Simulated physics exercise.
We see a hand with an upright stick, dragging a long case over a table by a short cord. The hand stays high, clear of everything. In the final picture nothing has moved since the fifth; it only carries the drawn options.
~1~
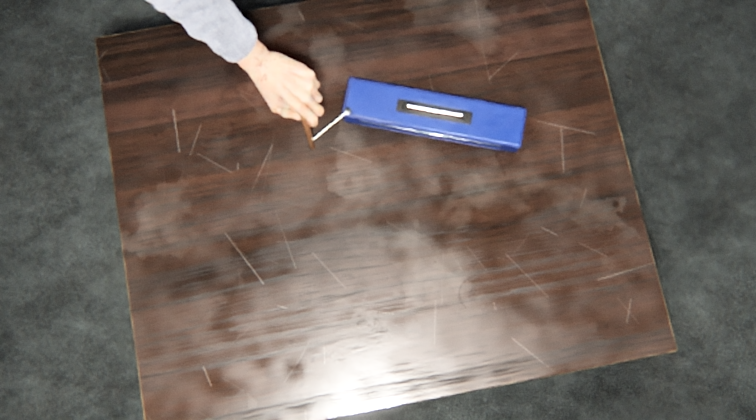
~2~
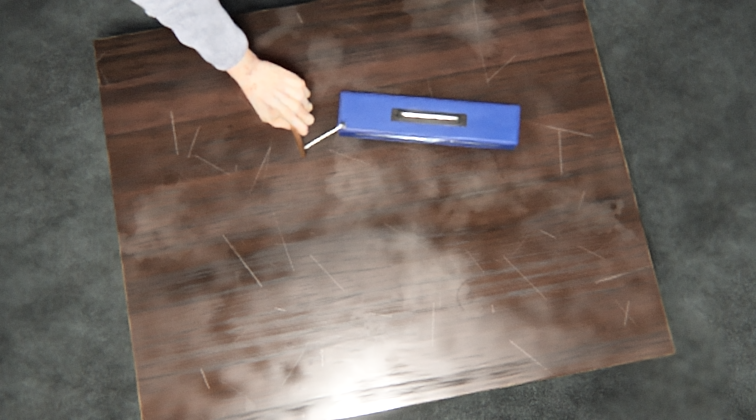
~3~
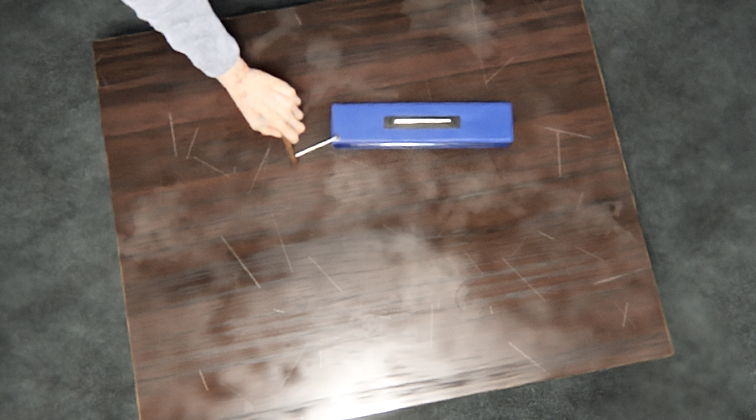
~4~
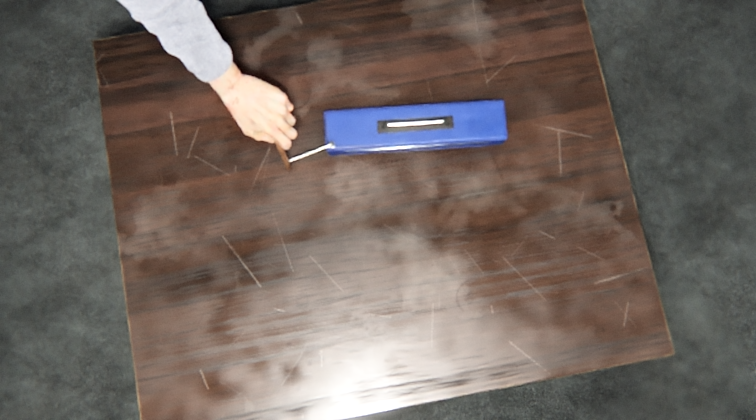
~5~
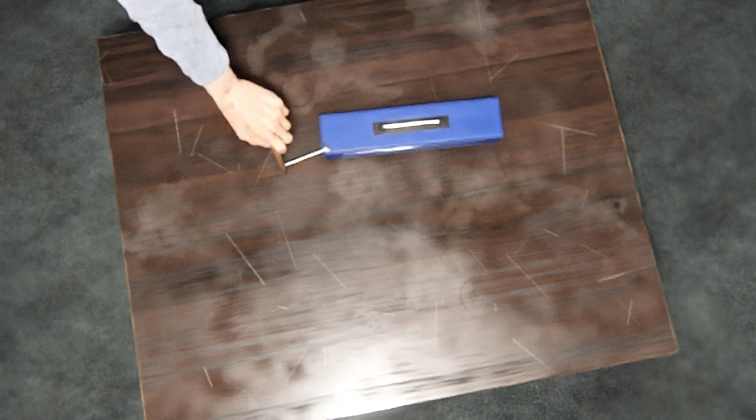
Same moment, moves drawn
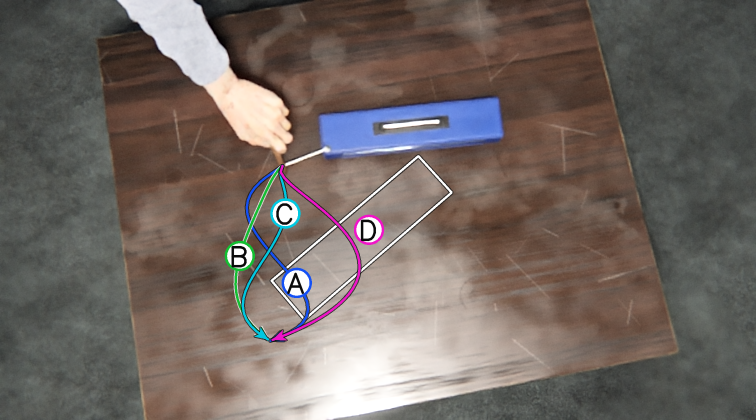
On a scratched wooden table, a hand drags a long blue case slightly left by a short cord.
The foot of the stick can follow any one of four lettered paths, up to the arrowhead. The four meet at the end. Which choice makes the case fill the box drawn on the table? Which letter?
Path D.
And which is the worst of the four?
B.
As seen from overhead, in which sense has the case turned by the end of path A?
Anticlockwise.
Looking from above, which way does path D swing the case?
On that path, anticlockwise.
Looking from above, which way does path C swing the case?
It turns anticlockwise.
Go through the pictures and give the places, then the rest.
The first frame shows blue case (434, 112).
The second frame shows blue case (429, 118).
The third frame shows blue case (422, 122).
The fourth frame shows blue case (415, 125).
The fifth frame shows blue case (411, 126).
On the marked copy, A from (283, 166) via (273, 255) to (270, 341); B from (283, 166) via (240, 256) to (268, 339); C from (283, 166) via (264, 259) to (268, 340); D from (283, 166) via (359, 261) to (273, 340); the outline at (363, 236).
Taking D. A third of the way, foot of the stick (339, 226), middle of the case (406, 136).
Two thirds of the way, foot of the stick (340, 304), middle of the case (401, 181).
When it is over, foot of the stick (270, 341), middle of the case (362, 234); it lies in the outline.
As for the rest, A leaves its middle at (341, 220); B leaves its middle at (318, 212); C leaves its middle at (326, 216).
